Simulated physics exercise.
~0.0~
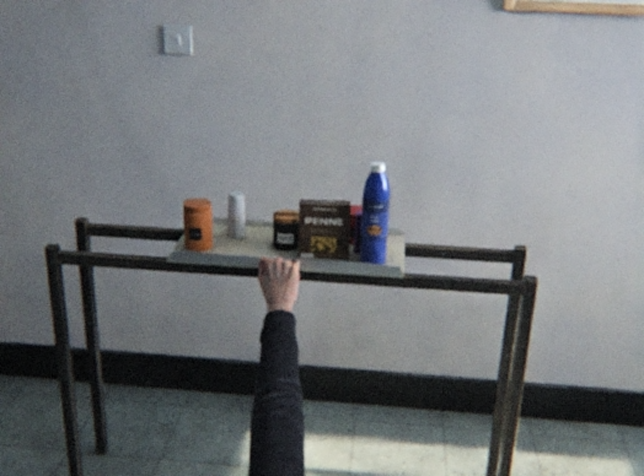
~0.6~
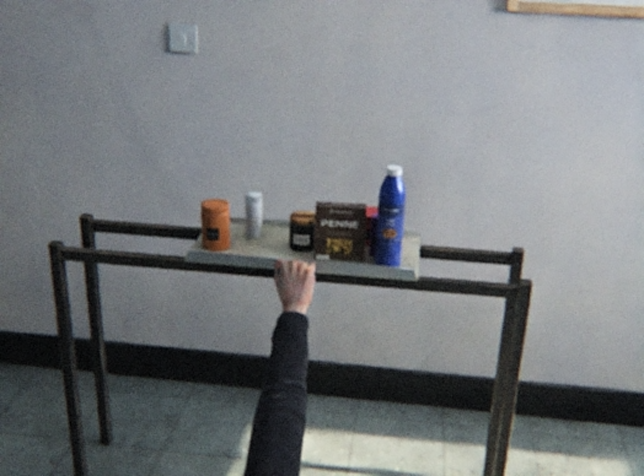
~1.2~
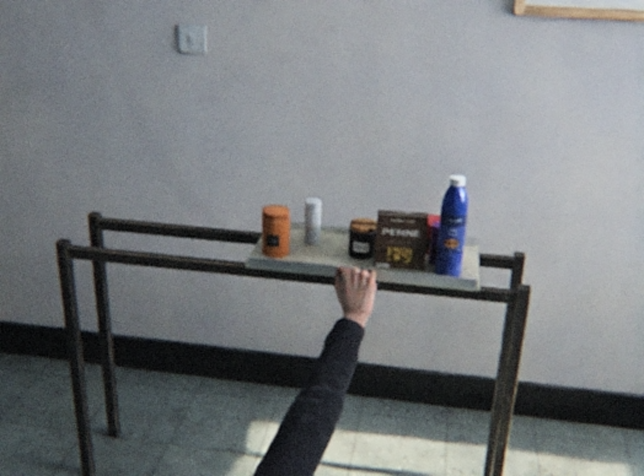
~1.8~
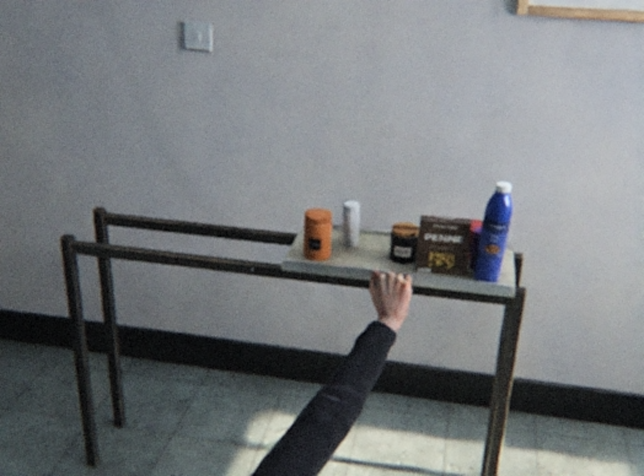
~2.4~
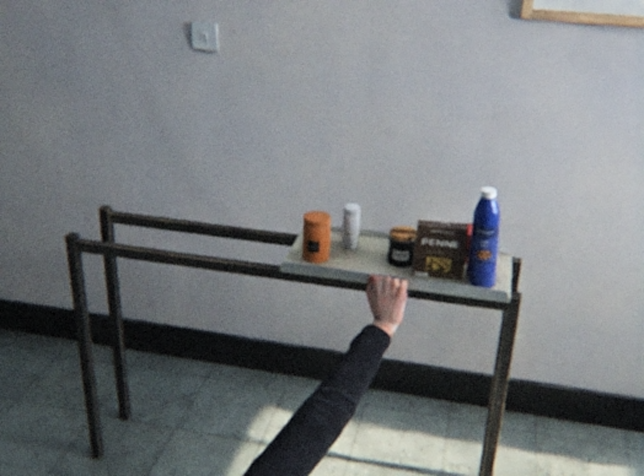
A pale tray slides along a dark metal frame with two long rails, seen from the front and slightly above, in a room with a grey wall, a light switch and a sunlit tiled floor. On it stand an orange jar at left, a slim white shaker, a small black jar, a brown packet and a tall blue bottle at right, with a red item partly hidden behind. A dark-sleeved hand at the front edge moves the tray right, slowly, then farther. It reaches the right end and stops there, the items still upright and the hand still at its edge.
